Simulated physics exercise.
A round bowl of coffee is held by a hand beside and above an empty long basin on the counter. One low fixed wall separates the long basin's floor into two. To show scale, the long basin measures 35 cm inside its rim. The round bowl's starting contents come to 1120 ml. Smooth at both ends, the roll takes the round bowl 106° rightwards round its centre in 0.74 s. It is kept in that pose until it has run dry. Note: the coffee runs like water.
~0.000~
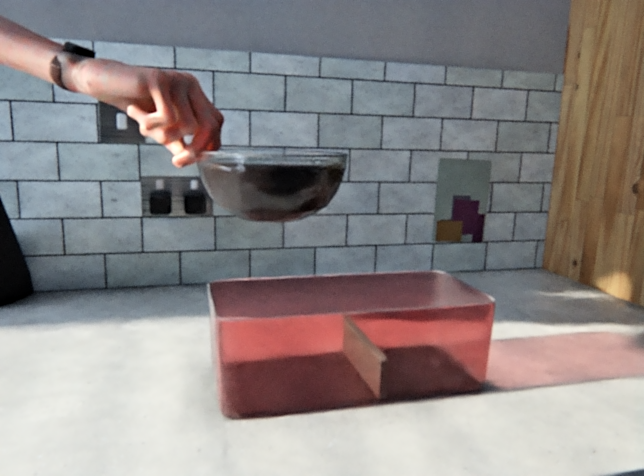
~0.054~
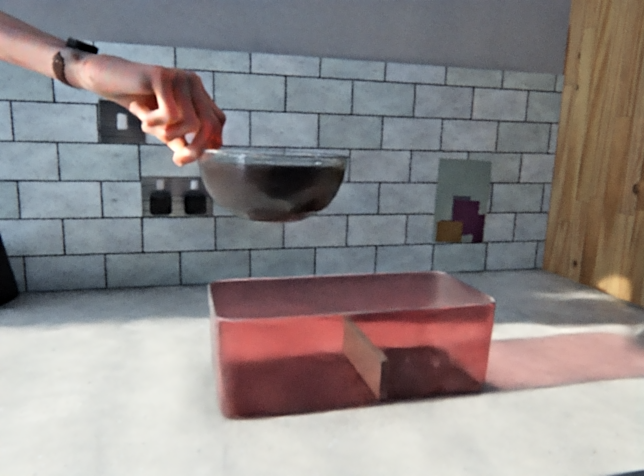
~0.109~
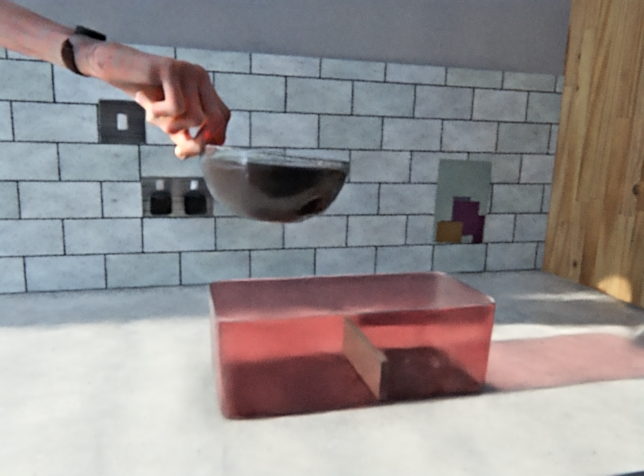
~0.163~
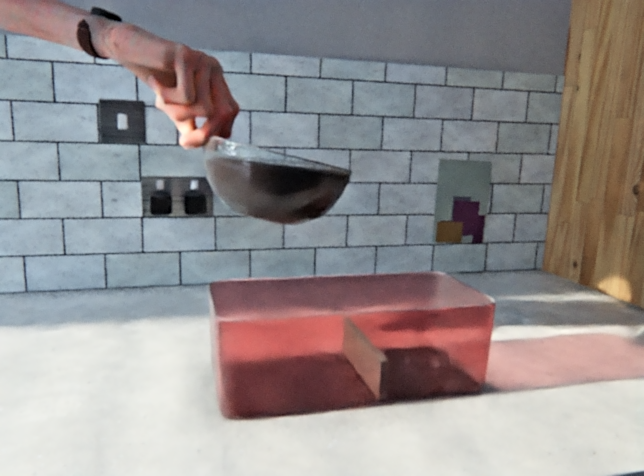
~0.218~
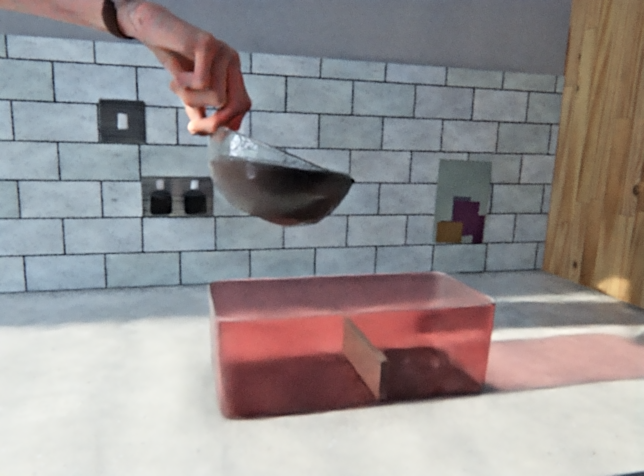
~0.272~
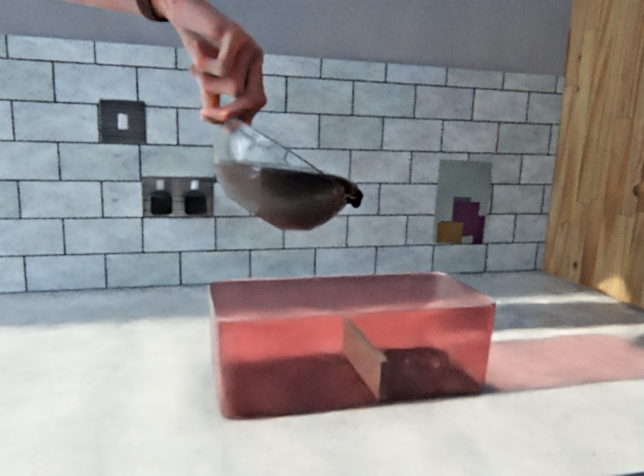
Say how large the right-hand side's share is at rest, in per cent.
Its share is roughly 56 per cent.
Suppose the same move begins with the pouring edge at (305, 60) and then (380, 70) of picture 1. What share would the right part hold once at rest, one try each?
40 in a hundred, followed by 70 in a hundred.
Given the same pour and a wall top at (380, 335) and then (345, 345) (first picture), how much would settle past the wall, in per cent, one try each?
35 % and 70 %.
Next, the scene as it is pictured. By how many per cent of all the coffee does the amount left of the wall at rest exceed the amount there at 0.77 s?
About 6 percent.
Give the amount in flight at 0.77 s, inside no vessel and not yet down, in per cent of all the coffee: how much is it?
Roughly 12 %.
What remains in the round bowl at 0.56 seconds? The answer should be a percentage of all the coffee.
Roughly 12 %.
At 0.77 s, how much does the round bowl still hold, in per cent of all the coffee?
Near 0 in a hundred.
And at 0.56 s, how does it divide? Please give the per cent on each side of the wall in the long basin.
Around 5 on the left side and 48 on the right side.
Then, 0.56 s in, the tilt is 92° and 13 per cent is still to pour, 5 is left of the wall and 47 right of it.
Then, 0.77 s in, the tilt is 106° and 0 per cent is still to pour, 34 is left of the wall and 52 right of it.
Then, 1.00 s in, the tilt is 106° and 0 per cent is still to pour, 37 is left of the wall and 58 right of it.
Then, 1.24 s in, the tilt is 106° and 0 per cent is still to pour, 39 is left of the wall and 57 right of it.
Finally, 39 per cent lies left of the wall, 56 right of it and 4 outside.
